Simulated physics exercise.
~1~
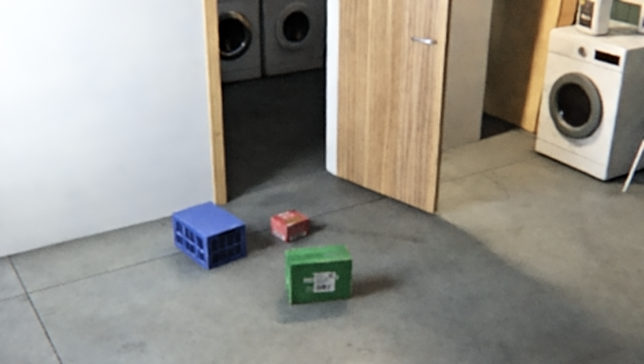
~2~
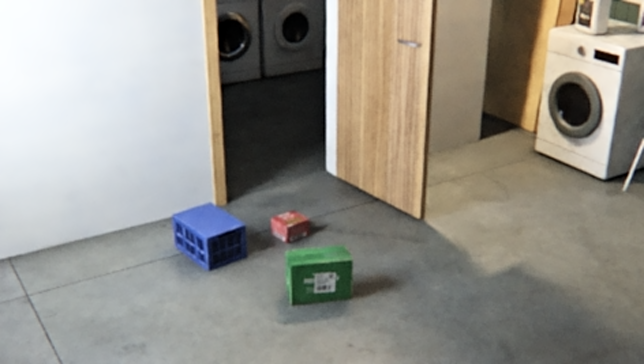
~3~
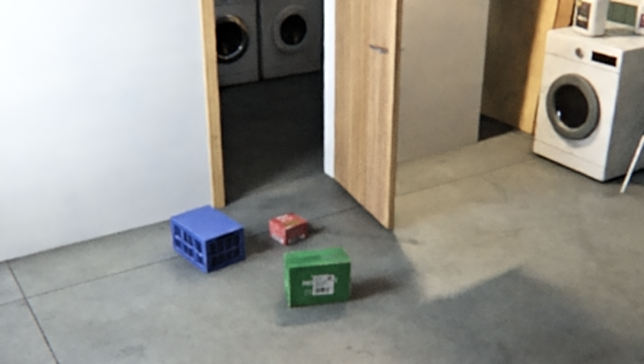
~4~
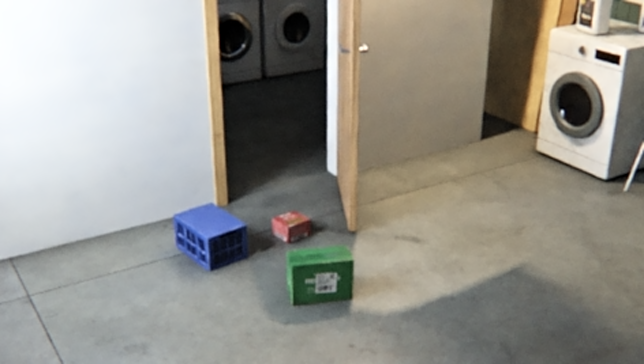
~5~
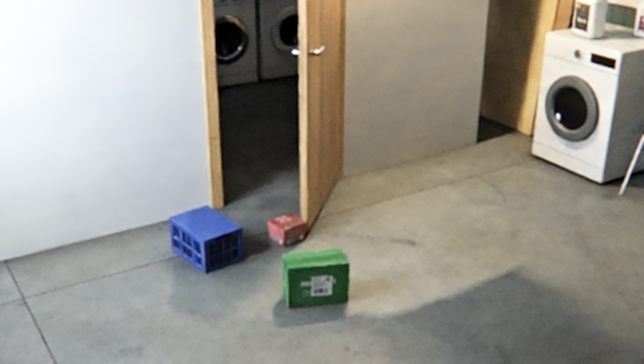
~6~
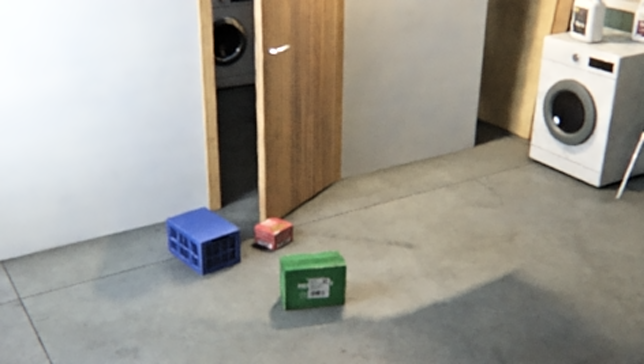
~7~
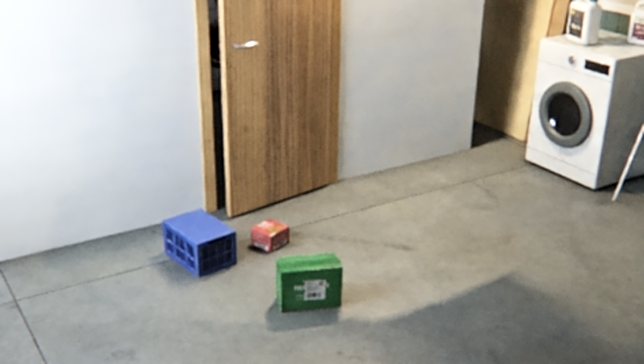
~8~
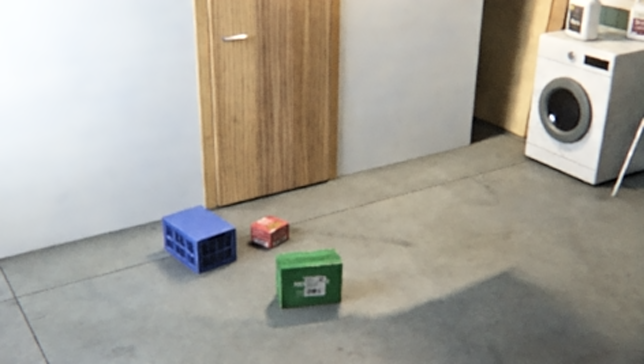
A wooden door swung steadily leftward from wide open, and the small red box on the floor shifted slightly left as it passed. The blue crate and green box stayed put, and the door ended up shut in its frame.
